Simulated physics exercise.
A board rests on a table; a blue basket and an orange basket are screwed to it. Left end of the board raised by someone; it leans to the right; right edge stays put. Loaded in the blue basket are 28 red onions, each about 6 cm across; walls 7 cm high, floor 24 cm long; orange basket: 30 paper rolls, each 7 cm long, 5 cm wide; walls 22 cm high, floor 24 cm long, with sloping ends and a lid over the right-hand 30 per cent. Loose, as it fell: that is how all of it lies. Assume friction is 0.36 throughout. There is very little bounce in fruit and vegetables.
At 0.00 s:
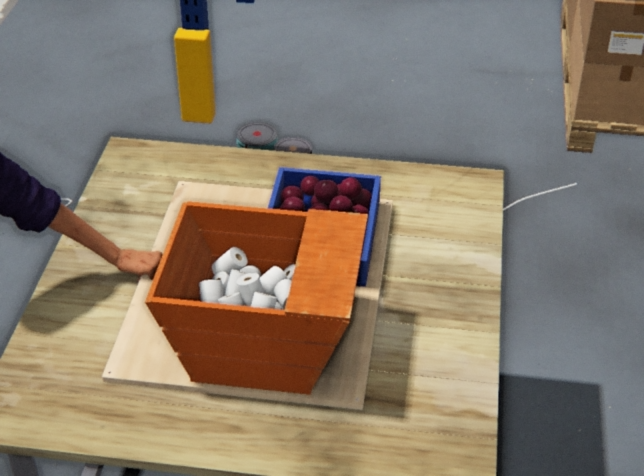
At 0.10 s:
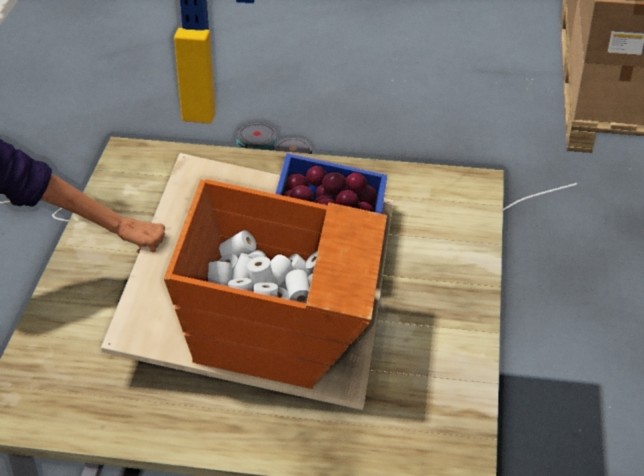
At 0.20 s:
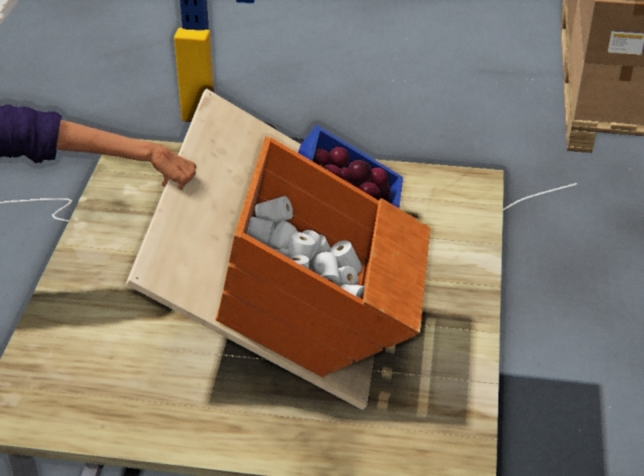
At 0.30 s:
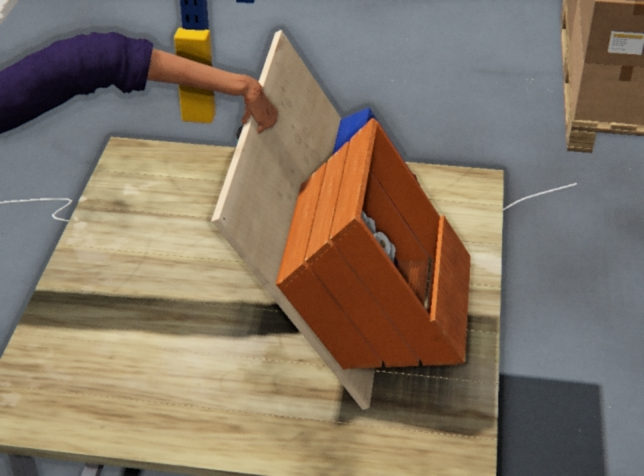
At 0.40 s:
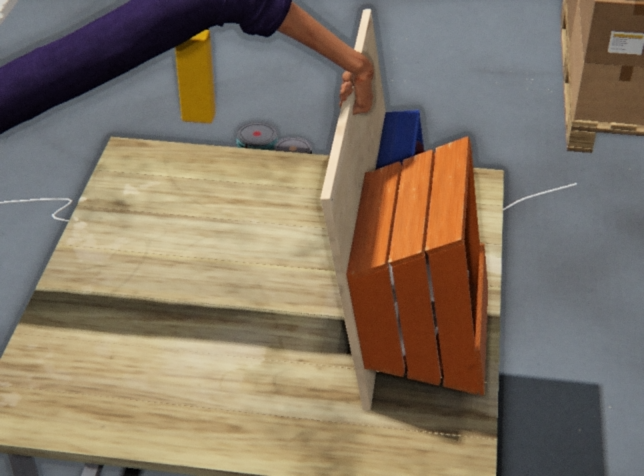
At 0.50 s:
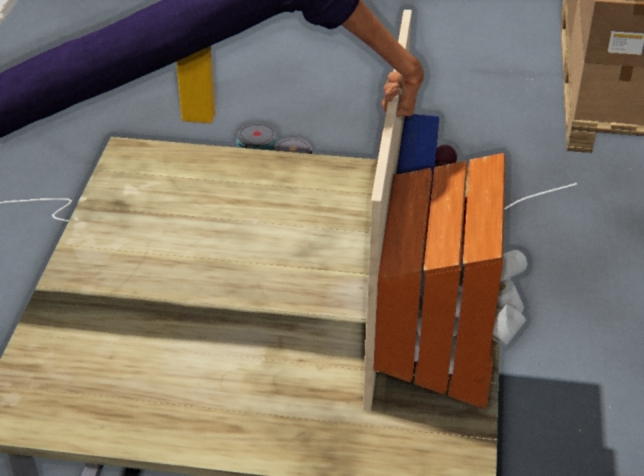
A hand lifted the left end of a board on a table until it stood upright, tilting the attached orange and blue baskets rightward, and some white paper rolls came out of the orange one.
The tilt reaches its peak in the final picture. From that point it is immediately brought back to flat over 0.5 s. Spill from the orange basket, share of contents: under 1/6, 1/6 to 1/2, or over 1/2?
The loss is one sixth to half.
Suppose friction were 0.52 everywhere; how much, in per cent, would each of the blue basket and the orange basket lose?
Then the blue basket sheds 90 per cent, while the orange basket sheds 40 per cent.
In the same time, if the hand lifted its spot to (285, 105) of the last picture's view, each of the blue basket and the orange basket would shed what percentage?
In that setup the blue basket sheds 40 per cent of its load, while the orange basket sheds 0 per cent.
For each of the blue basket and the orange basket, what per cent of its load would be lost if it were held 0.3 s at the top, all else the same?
That would cost blue basket 90 per cent of its load and orange basket 40 per cent.
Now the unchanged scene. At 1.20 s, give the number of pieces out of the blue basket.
Blue basket - close to 25.
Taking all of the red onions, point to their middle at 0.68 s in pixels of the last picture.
Centre approx. (472, 244).
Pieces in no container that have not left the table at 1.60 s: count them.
Count of pieces: About 8.
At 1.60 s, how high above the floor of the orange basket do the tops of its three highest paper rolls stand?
Height: Roughly 11 cm.
After 0.68 s, tilt 63°; 23 of 28 out of the blue basket and 10 of 30 out of the orange basket.
After 0.90 s, tilt 9°; 24 of 28 out of the blue basket and 11 of 30 out of the orange basket.
After 1.20 s, tilt 0°; 24 of 28 out of the blue basket and 11 of 30 out of the orange basket.
When it is over (at 1.60 s), 24 of 28 out of the blue basket and 11 of 30 out of the orange basket. Asked share, 11 of 30, 37 per cent.
